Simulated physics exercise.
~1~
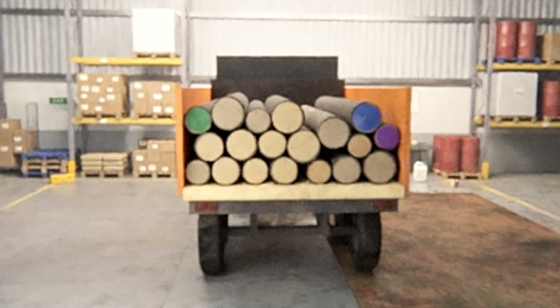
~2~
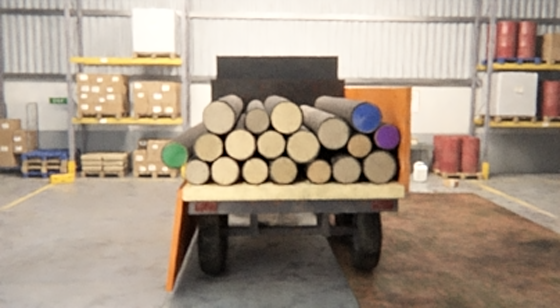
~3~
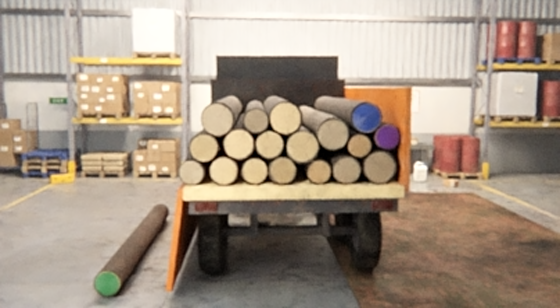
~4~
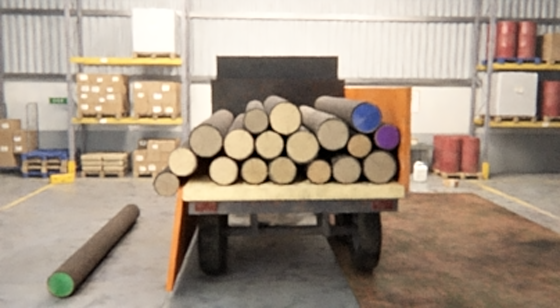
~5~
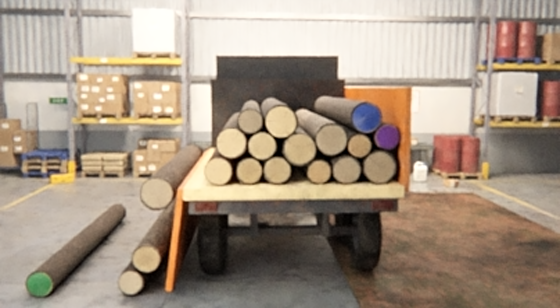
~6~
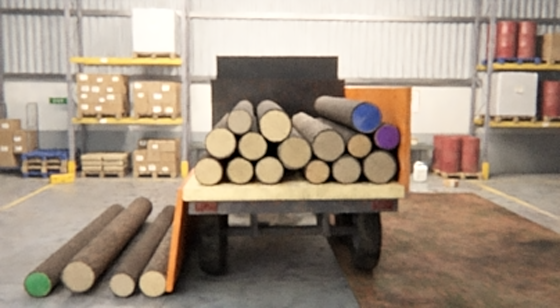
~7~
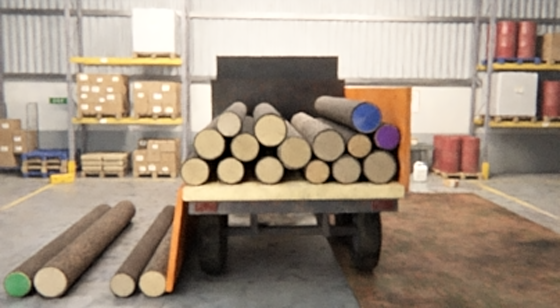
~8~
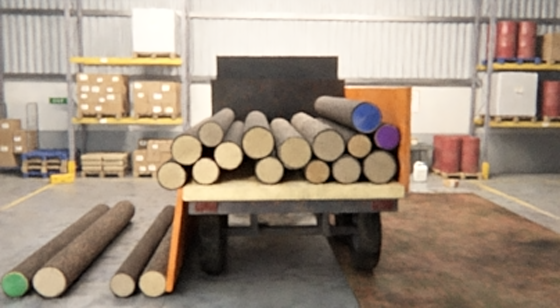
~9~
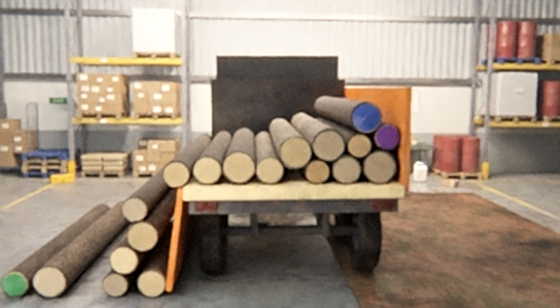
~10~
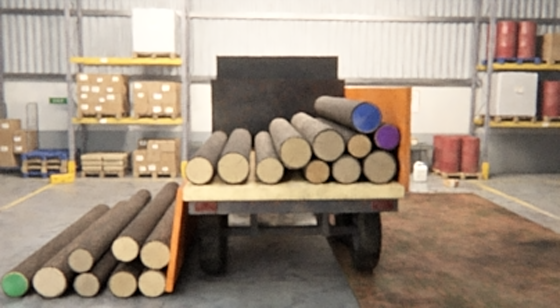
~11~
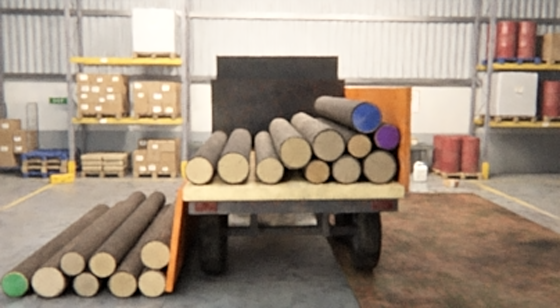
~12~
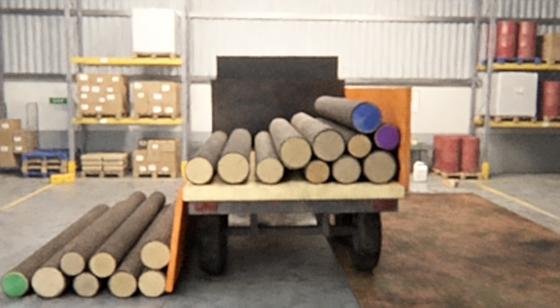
A flatbed lorry stacked with logs had its left side panel swing down, and the green-ended log rolled off first, followed by several others that settled beside it on the floor, while the blue and purple ones stayed aboard on the right.
